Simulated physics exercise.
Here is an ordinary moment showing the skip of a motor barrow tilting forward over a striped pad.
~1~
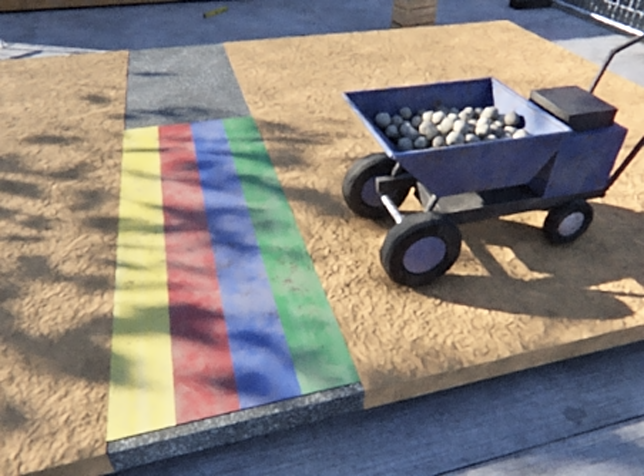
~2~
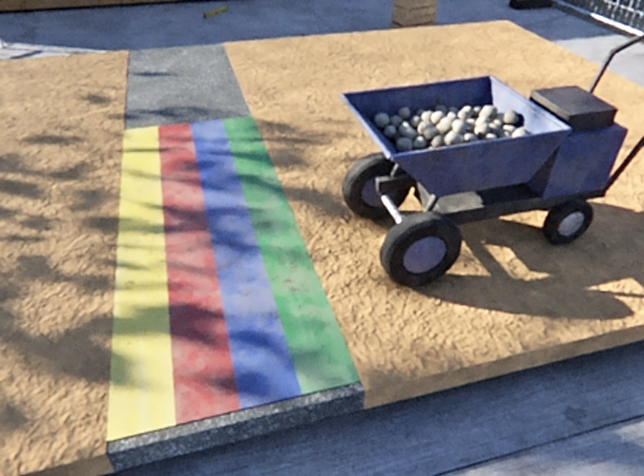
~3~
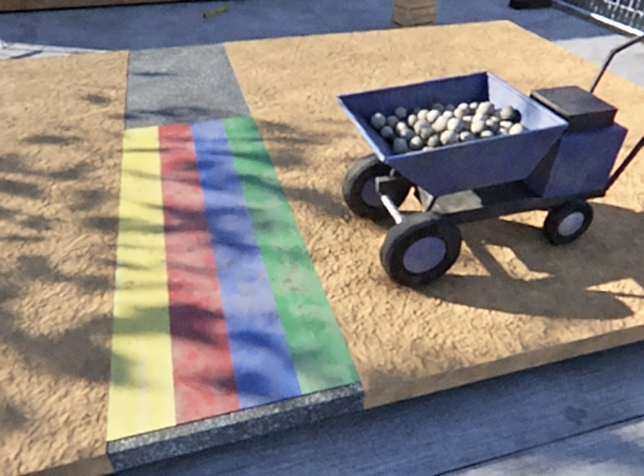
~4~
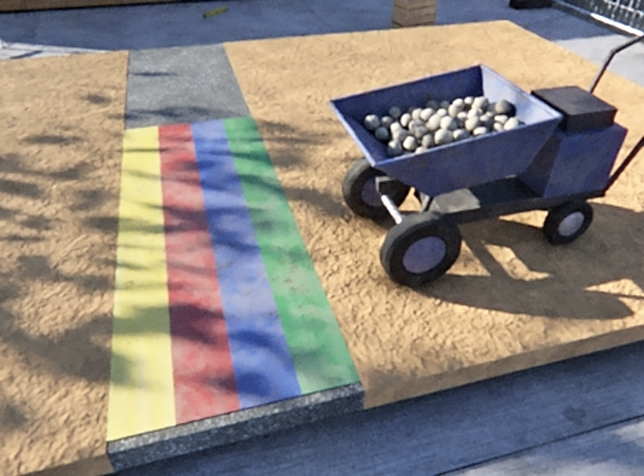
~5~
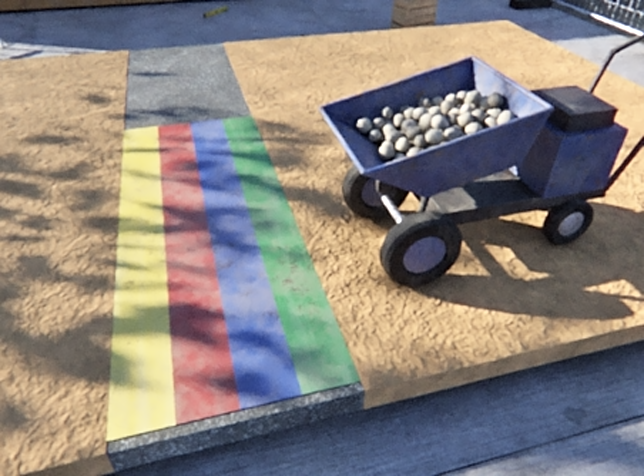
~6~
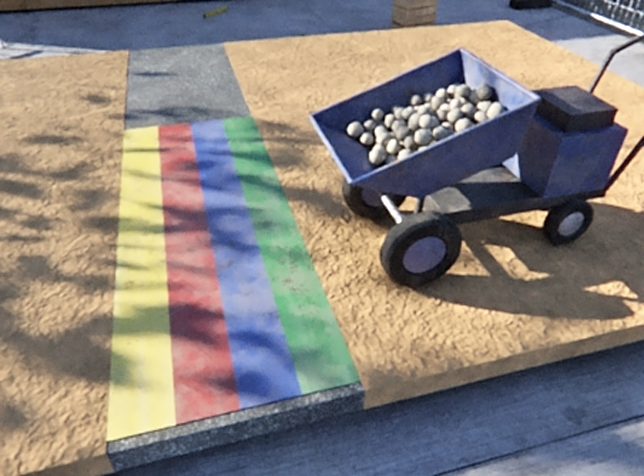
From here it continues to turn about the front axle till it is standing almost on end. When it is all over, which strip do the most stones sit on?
On the blue strip.
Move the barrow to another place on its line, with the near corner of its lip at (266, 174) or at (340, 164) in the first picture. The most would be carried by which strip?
The yellow one for the first spot, the red one for the second.
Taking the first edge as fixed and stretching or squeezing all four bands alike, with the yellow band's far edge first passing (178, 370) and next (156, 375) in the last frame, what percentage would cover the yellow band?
First 20 in a hundred, then 10 in a hundred.
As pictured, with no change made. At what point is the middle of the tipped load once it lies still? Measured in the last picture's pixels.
Centre at rest, last view: Approx. (236, 266).
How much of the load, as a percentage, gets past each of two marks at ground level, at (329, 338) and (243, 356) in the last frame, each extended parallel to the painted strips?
In order, some 90 % then some 40 %.
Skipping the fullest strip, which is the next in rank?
The red one.
Soon, skip tipped steeply; all in the skip.
A while on, skip tipped right over; about two thirds in the skip; a small part over the green strip; a small part over the blue strip.
Towards the end, skip tipped right over; a small part in the skip; about a quarter over the green strip; about half over the blue strip; about a quarter over the red strip; a small part over the yellow strip; a stray few off the paint.
Finally, skip tipped right over; a small part in the skip; about a quarter over the green strip; about a third over the blue strip; about a quarter over the red strip; a small part over the yellow strip; a stray few off the paint.
